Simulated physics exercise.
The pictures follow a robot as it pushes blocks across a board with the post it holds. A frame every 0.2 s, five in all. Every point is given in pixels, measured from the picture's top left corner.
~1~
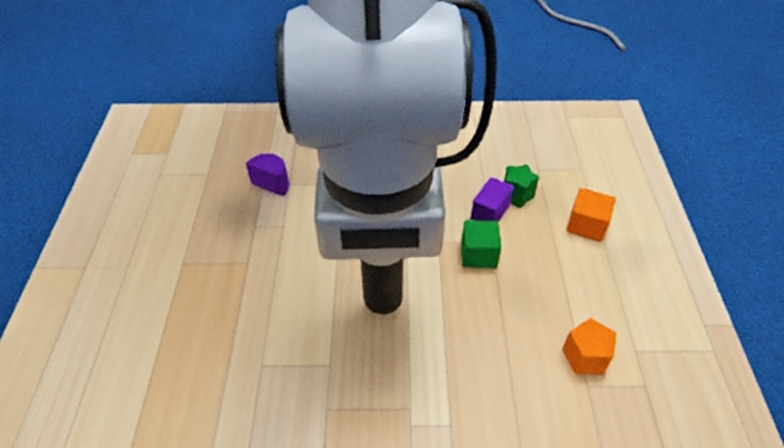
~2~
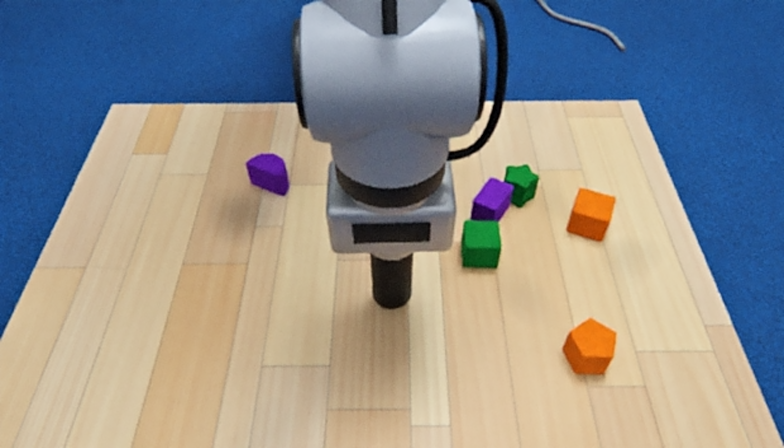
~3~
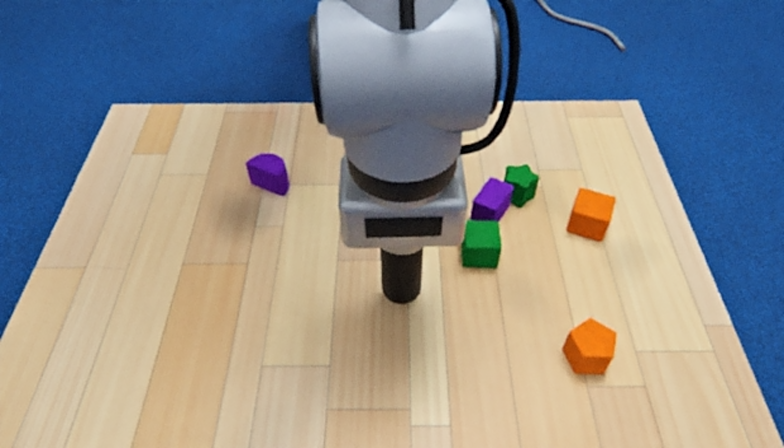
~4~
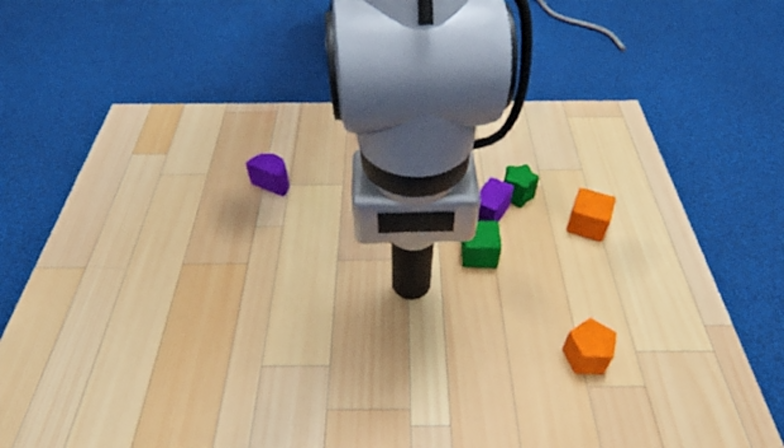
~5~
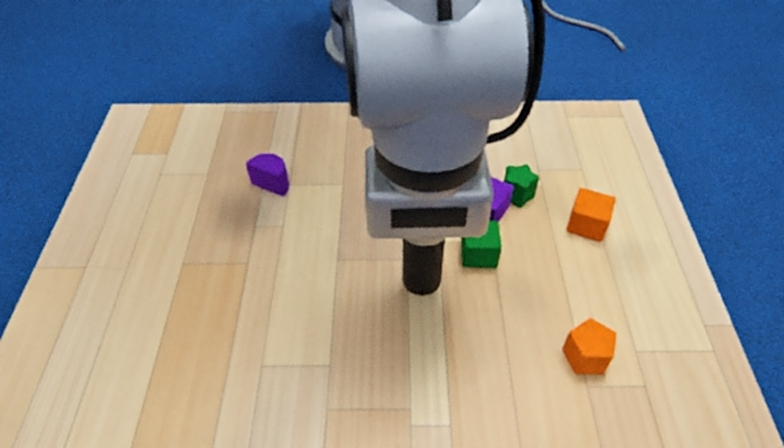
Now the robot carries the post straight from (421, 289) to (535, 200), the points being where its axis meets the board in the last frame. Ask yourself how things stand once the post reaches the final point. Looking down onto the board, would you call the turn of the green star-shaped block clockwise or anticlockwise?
Turns clockwise.
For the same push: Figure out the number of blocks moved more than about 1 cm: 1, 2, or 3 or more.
Looking at the path, I think three or more of the blocks end up more than 1 cm away.
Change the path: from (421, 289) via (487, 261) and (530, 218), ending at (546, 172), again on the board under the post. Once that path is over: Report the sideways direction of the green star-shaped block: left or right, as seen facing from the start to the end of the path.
The left.
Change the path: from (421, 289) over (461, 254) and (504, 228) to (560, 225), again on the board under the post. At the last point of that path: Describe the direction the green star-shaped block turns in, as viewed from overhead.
Turns clockwise.
What follows on the original path. One third of the way, post (464, 247); green square piece (500, 228), turned 20° anticlockwise.
Two thirds of the way, post (502, 217); green square piece (541, 214), turned 25° clockwise; purple rectangular block (499, 179), turned 35° anticlockwise; green star-shaped block (524, 166), turned 50° clockwise.
At the end, post (538, 189); green square piece (551, 213), turned 40° clockwise; purple rectangular block (496, 168), turned 60° anticlockwise; green star-shaped block (527, 158), turned 25° clockwise; orange square piece in place.
